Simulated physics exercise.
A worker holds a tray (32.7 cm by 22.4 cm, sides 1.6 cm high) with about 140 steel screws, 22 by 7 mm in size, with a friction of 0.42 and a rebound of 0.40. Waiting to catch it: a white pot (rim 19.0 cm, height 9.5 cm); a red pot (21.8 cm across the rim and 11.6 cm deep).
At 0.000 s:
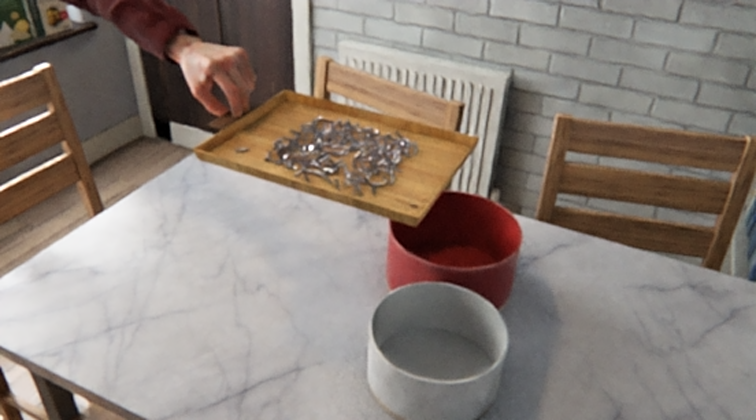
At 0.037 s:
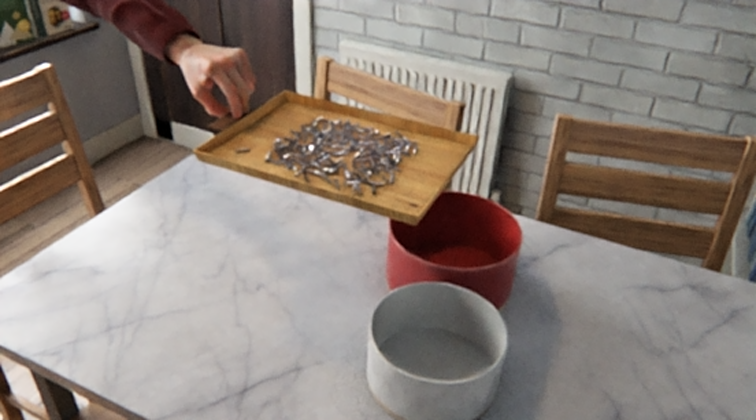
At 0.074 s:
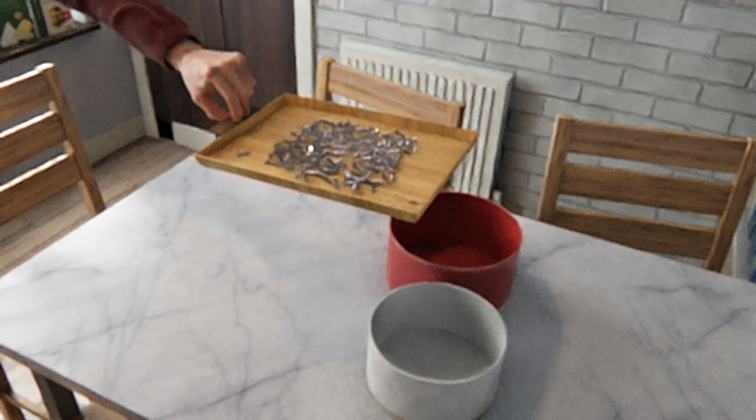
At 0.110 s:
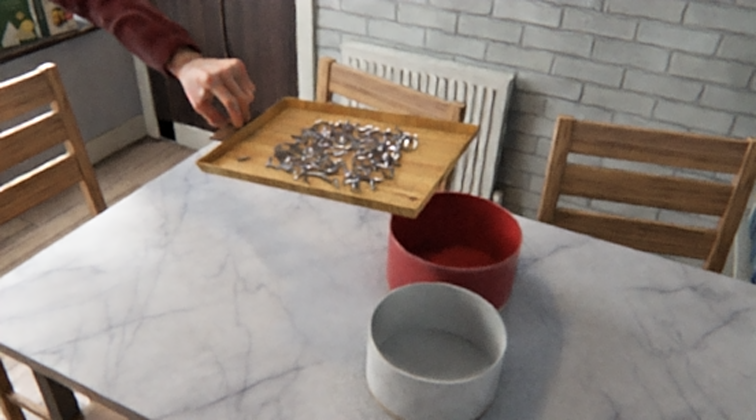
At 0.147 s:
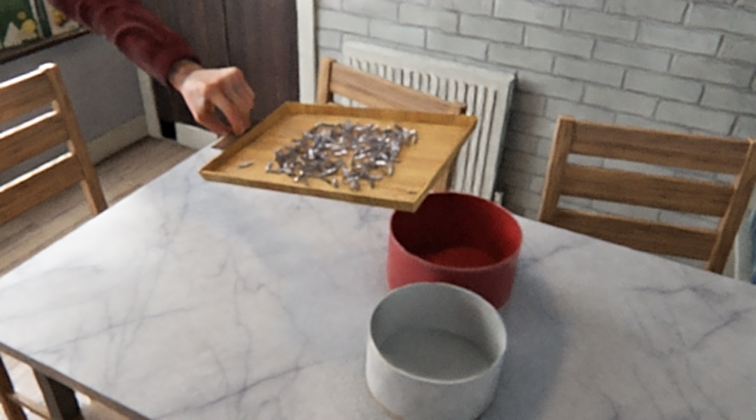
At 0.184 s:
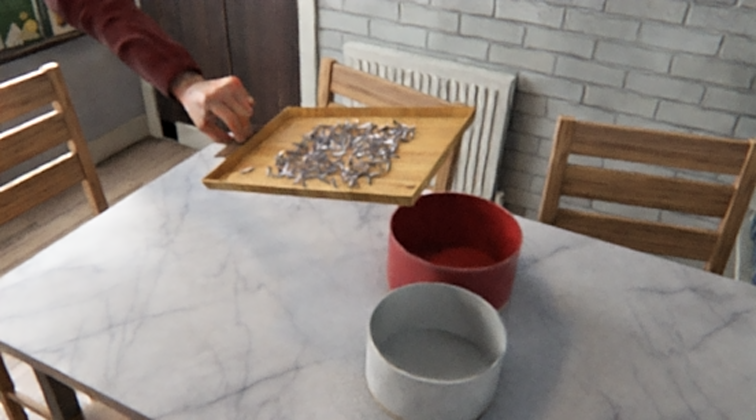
In the video, a hand holds a wooden tray of small metal screws above a marble-patterned table with a red pot and a white pot, and the tray gradually tilts, its right side rising slightly while the pots stay still.
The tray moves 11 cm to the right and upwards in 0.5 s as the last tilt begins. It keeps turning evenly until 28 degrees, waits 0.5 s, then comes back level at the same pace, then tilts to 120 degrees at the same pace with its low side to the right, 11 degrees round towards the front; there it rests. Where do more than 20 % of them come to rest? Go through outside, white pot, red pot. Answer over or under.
Outside under, white pot over, red pot under.
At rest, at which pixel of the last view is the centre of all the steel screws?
Around (461, 376).
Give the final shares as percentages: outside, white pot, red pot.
Outside 15, white pot 85, red pot 0.
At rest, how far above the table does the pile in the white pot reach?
Some 2.0 cm.
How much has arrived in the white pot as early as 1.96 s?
About 85 per cent by then.
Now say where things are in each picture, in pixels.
In the first picture, tray at (298, 182); tilt 0 degrees; leading edge at (452, 173); middle of the load at (338, 153); white pot at (439, 328); red pot at (455, 226).
In the second picture, tray at (298, 182); tilt 1 degrees; leading edge at (452, 172); middle of the load at (338, 153).
In the third picture, tray at (297, 183); tilt 3 degrees; leading edge at (451, 169); middle of the load at (338, 153).
In the fourth picture, tray at (297, 184); tilt 6 degrees; low side left; leading edge at (451, 163); middle of the load at (338, 153).
In the fifth picture, tray at (296, 186); tilt 11 degrees; low side left; leading edge at (449, 155); middle of the load at (338, 153).
In the sixth picture, tray at (296, 188); tilt 15 degrees; low side left; leading edge at (447, 147); middle of the load at (337, 153); white pot at (437, 328); red pot at (456, 227). It turns about 120 degrees a second.
Then, at 0.87 s, tilt 28 degrees; tray 100 %; middle of all pieces on or above the table near (261, 179).
After 1.44 s, tilt 22 degrees; tray 100 %; middle of all pieces on or above the table near (281, 113).
After 1.96 s, tilt 85 degrees; tray 10 %, white pot 85 %, in the air 5 %; middle of all pieces on or above the table near (452, 346).
After 2.46 s, tilt 120 degrees; outside 15 %, white pot 85 %; middle of all pieces on or above the table near (450, 372).
In the end, at 3.5 s, outside 15 %, red pot 0 %, tray 0 %, white pot 85 %.
